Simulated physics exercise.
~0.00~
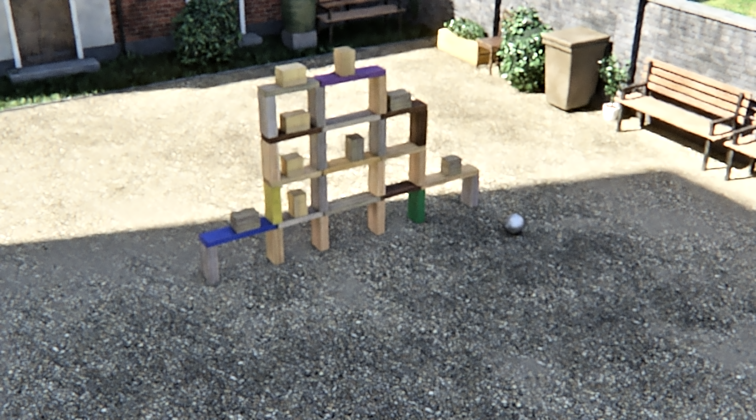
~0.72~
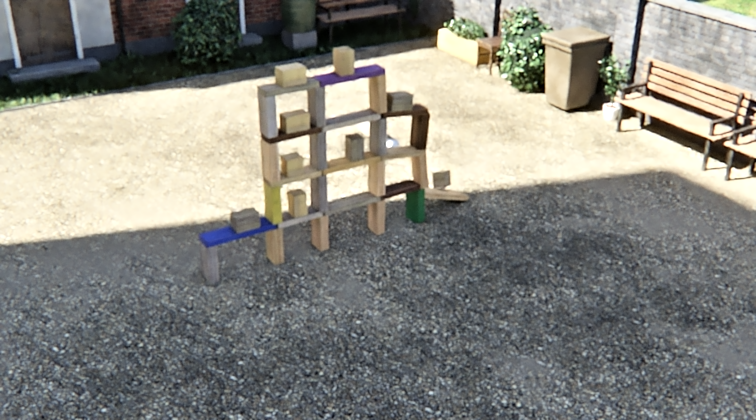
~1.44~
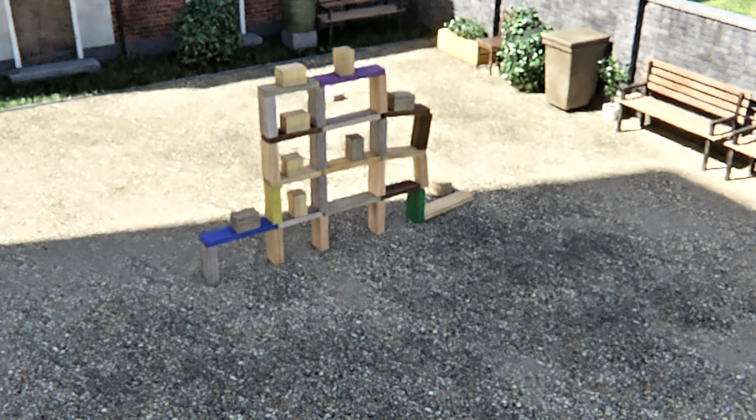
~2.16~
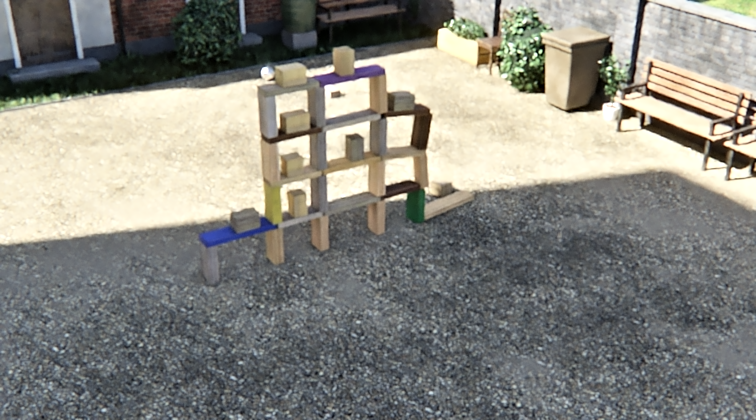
In a sunny back yard, a steel ball rolled left into the end post of a tall structure of loose wooden posts and planks, dropping the low right-hand plank and its block, then showed up by the top left while the rest stood.
